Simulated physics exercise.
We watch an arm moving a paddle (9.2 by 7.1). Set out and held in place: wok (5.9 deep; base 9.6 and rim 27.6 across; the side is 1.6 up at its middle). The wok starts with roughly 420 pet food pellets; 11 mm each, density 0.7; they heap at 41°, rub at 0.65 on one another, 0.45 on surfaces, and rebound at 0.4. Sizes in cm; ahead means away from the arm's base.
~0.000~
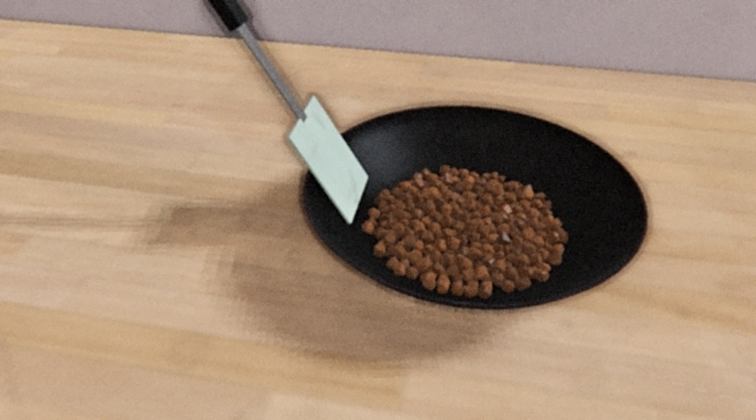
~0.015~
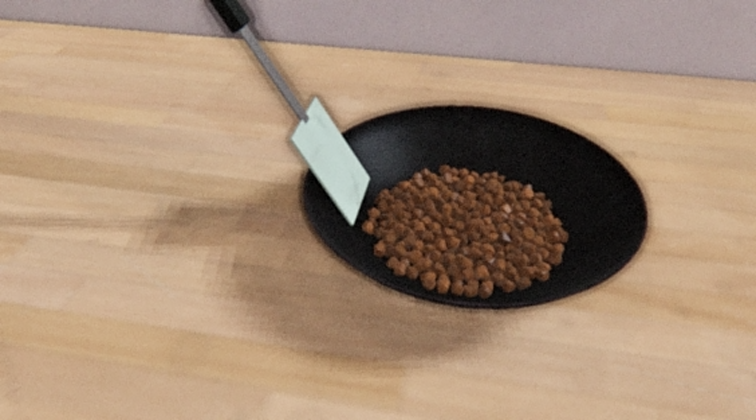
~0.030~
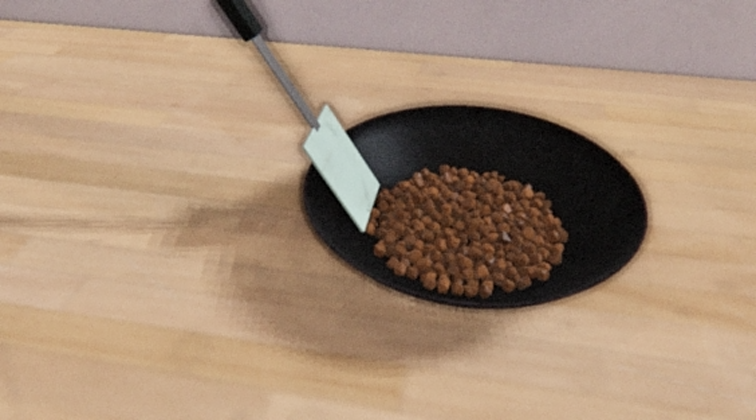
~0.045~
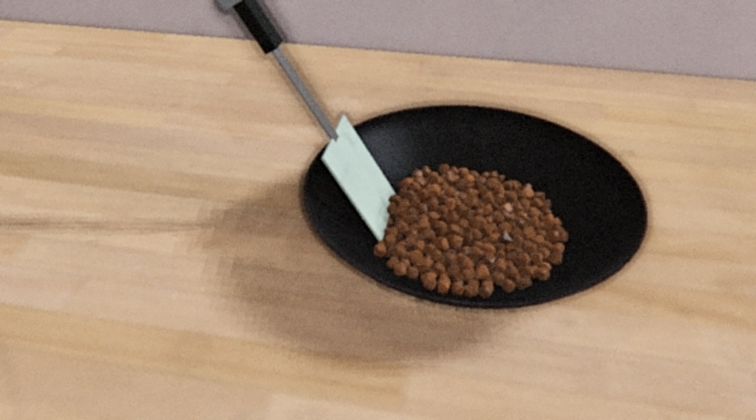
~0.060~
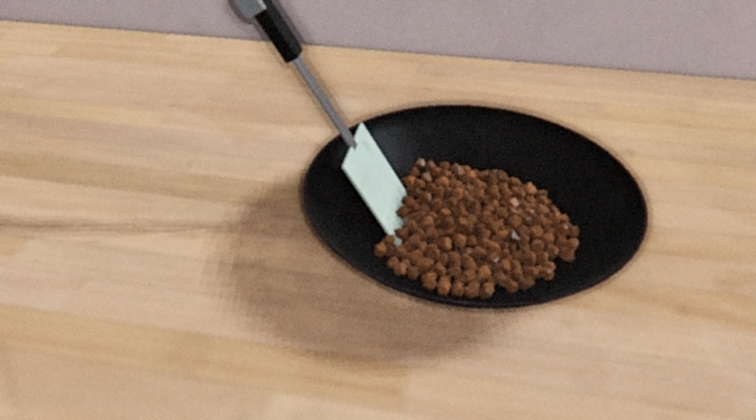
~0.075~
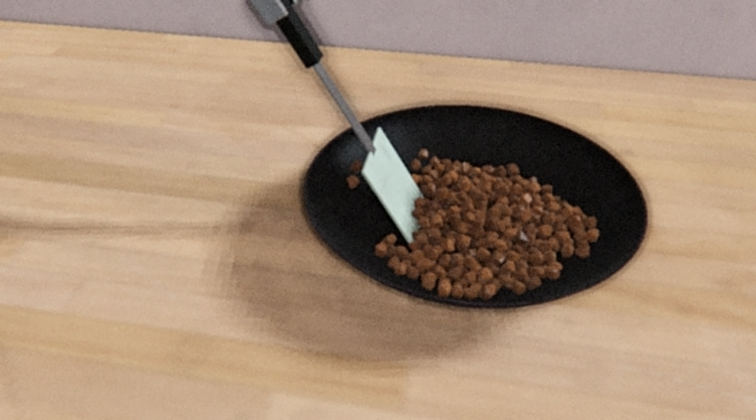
The clip shows a pale flat paddle on a dark handle moving down and right into a black wok on a wooden surface, pushing into a heap of brown pellets and shifting them rightward, with a few left behind the blade.
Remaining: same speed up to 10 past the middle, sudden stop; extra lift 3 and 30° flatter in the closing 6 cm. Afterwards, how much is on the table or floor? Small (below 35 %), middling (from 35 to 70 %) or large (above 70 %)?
A middling share, from 35 to 70 %, ends on the table or floor.
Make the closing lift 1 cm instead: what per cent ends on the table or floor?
Some 45 per cent.
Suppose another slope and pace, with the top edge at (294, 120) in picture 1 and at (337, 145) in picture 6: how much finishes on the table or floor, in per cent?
About 25 per cent.
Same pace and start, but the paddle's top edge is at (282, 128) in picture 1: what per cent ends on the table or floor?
Some 35 per cent.
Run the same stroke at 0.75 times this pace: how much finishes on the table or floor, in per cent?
About 35 per cent.
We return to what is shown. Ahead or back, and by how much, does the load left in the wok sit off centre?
Roughly 2.5 cm ahead.
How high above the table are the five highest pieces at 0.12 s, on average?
Some 9 cm.
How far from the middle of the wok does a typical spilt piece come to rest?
Roughly 34 cm.
By 0.12 s, sloping 59°, highest piece 12 above the table; 416 in the wok, 2 on the blade or in flight.
By 0.16 s, sloping 51°, highest piece 17 above the table; 414 in the wok, 4 on the blade or in flight.
By 0.38 s, sloping 29°, highest piece 16 above the table; 226 in the wok, 73 on the table or floor, 119 on the blade or in flight.
By 1.43 s, sloping 29°, highest piece 4 above the table; 225 in the wok, 193 on the table or floor.
Final count, 225 in the wok, 193 on the table or floor. That is 46 % on the table or floor.
